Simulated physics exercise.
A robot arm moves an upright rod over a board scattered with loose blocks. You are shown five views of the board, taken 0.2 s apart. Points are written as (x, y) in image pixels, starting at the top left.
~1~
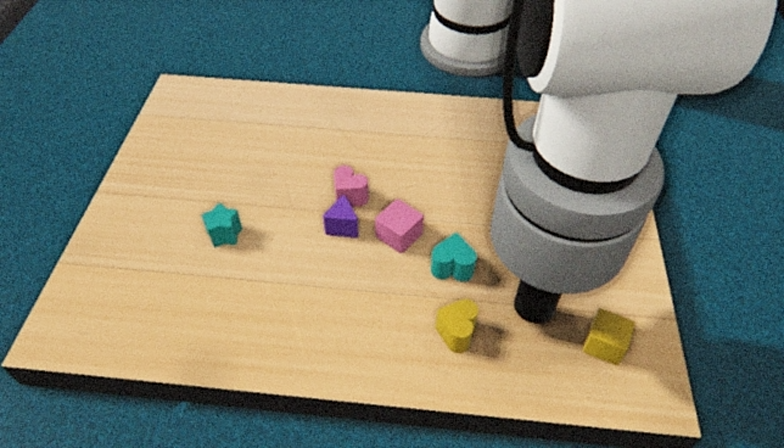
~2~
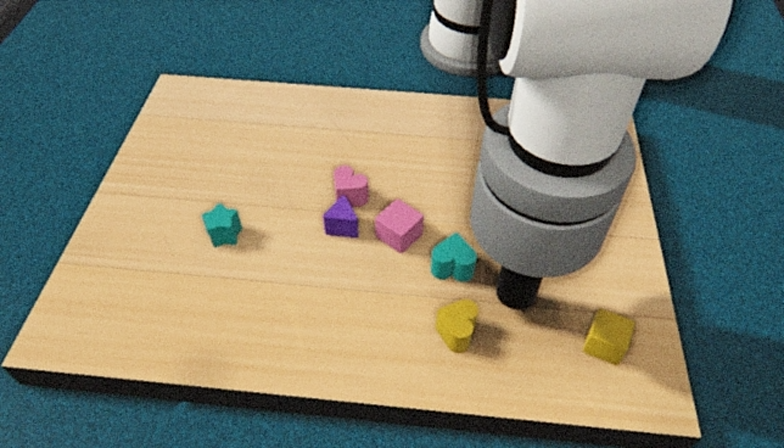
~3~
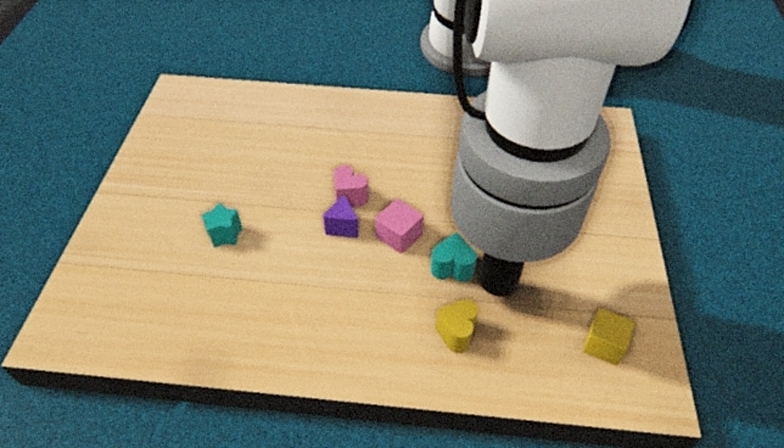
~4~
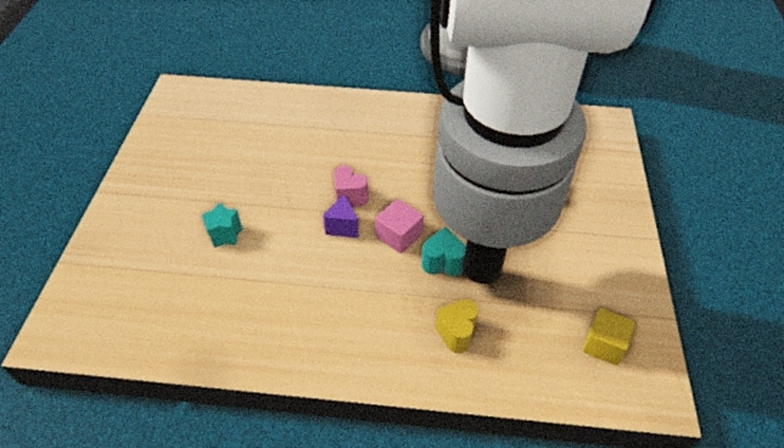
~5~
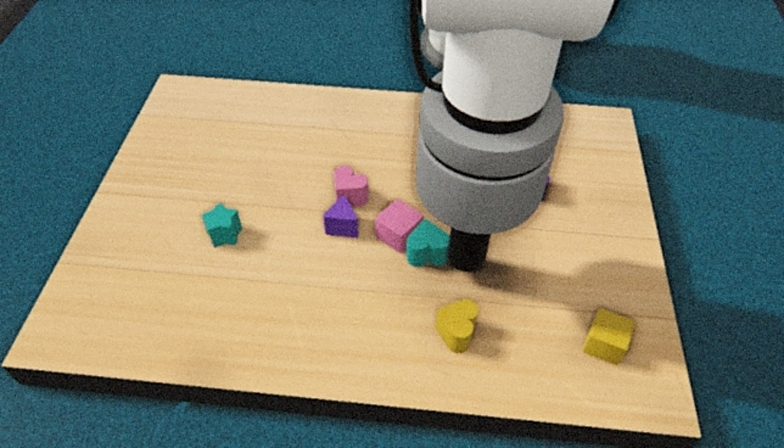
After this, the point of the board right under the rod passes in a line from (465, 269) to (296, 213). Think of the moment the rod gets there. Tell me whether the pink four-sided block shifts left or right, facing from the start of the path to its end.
Facing the way the path runs, start to end, you'll find the pink four-sided block has shifted right.
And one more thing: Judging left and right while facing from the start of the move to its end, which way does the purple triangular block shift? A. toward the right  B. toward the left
B
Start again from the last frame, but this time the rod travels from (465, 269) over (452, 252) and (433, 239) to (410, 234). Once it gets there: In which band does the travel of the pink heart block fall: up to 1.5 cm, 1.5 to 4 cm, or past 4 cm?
Covers under 1.5 cm.
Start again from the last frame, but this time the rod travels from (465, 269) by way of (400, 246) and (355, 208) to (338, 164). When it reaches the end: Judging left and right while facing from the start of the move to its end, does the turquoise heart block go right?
Short answer: No.
The first path, step by step. One third of the way, rod (406, 237); pink heart block (342, 170), turned 25° anticlockwise; pink four-sided block (361, 188), turned 20° clockwise; turquoise heart block (374, 211), turned 25° clockwise.
Two thirds of the way, rod (349, 219); purple triangular block (310, 208), turned 20° anticlockwise; pink heart block (335, 143); pink four-sided block (337, 165), turned 55° clockwise; turquoise heart block (328, 188), turned 60° clockwise.
At the end, rod (294, 201); purple triangular block (262, 201), turned 95° anticlockwise; pink heart block (337, 140), turned 25° clockwise; pink four-sided block (333, 162), turned 75° clockwise; turquoise heart block (293, 171), turned 135° clockwise.
